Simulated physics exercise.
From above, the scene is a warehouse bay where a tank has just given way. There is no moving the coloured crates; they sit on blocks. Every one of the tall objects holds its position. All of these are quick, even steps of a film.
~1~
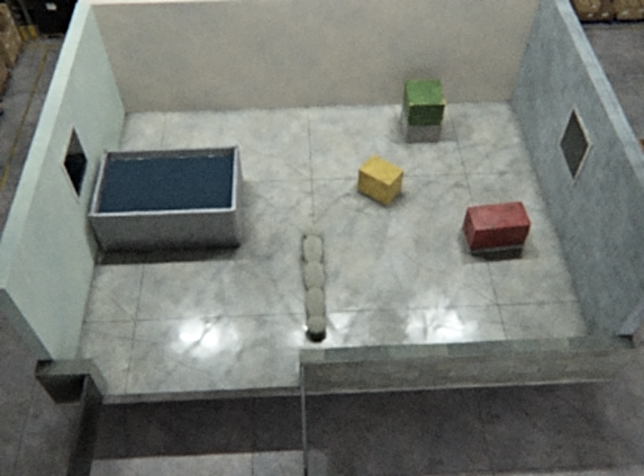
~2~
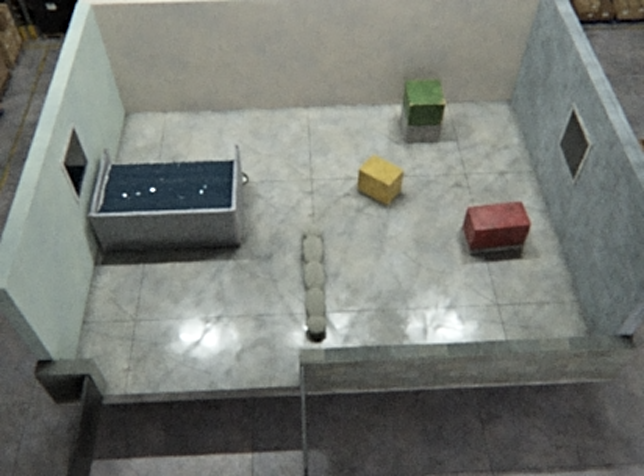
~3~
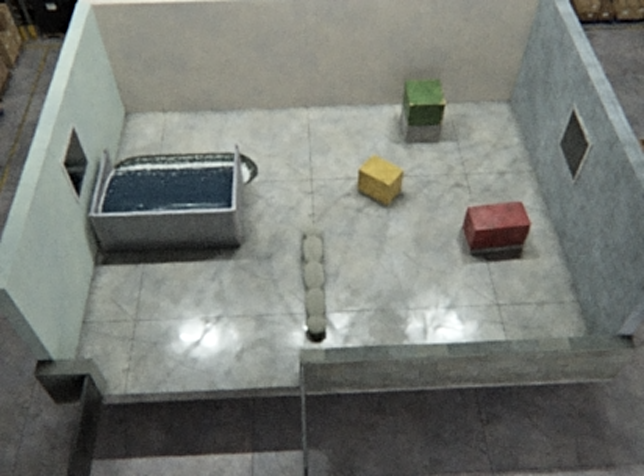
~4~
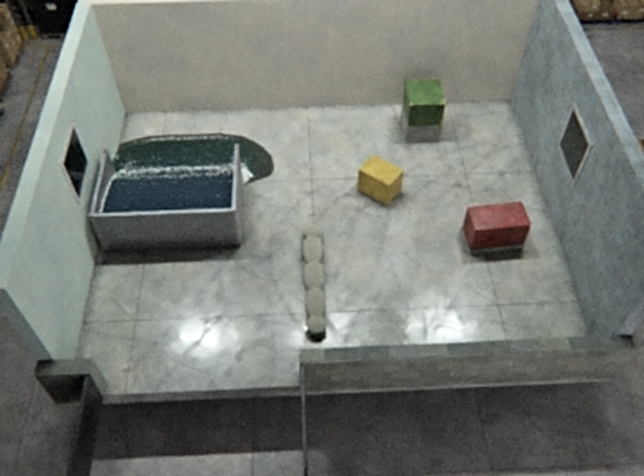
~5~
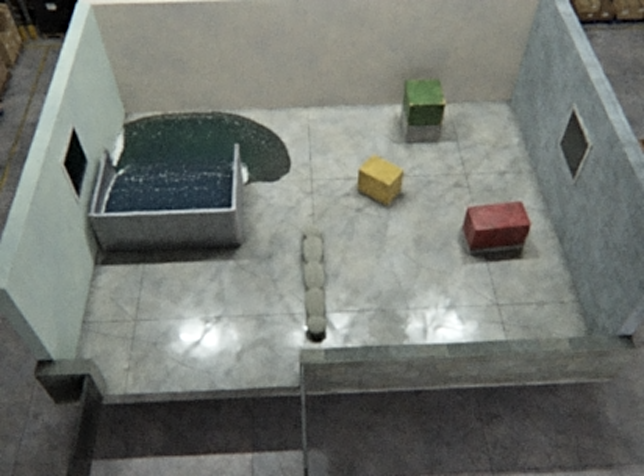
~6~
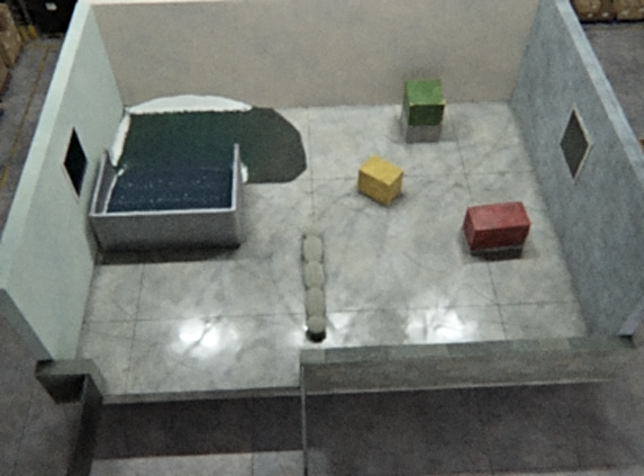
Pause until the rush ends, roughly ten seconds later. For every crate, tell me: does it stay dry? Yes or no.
Here is how it goes: The yellow crate, no, it gets wet; the red crate, no, it gets wet; the green crate, yes, it stays dry.
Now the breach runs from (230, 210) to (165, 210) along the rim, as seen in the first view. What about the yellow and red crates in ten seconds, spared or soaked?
Note - yellow remains untouched, red remains untouched.
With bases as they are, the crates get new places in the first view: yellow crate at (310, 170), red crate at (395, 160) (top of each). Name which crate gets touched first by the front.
Green one.
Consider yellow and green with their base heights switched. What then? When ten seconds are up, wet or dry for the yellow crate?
The yellow one stays out of it.
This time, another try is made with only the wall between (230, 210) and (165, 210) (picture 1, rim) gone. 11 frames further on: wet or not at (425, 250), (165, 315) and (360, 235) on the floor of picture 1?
Taken in turn, that's not reached, reached, and finally not reached.
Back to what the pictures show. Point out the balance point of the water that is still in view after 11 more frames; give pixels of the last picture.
It is around (211, 149).
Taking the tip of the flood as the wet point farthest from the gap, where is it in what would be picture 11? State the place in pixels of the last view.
Best guess: Near (355, 107).
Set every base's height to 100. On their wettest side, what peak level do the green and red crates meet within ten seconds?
Near 60 and 150 in a hundred.
A moment on, water covers 20 % of the floor; the yellow crate not reached, the red crate not reached, the green crate not reached.
Next, water covers 25 % of the floor; the yellow crate not reached, the red crate not reached, the green crate water round its plinth.
Then, water covers 50 % of the floor; the yellow crate water round its plinth, the red crate water round its plinth, the green crate water round its plinth.
Later, water covers 70 % of the floor; the yellow crate water round its plinth, the red crate water round its plinth, the green crate water round its plinth.
In the end, water covers 85 % of the floor; the yellow crate was topped, the red crate was topped, the green crate stayed above the water.
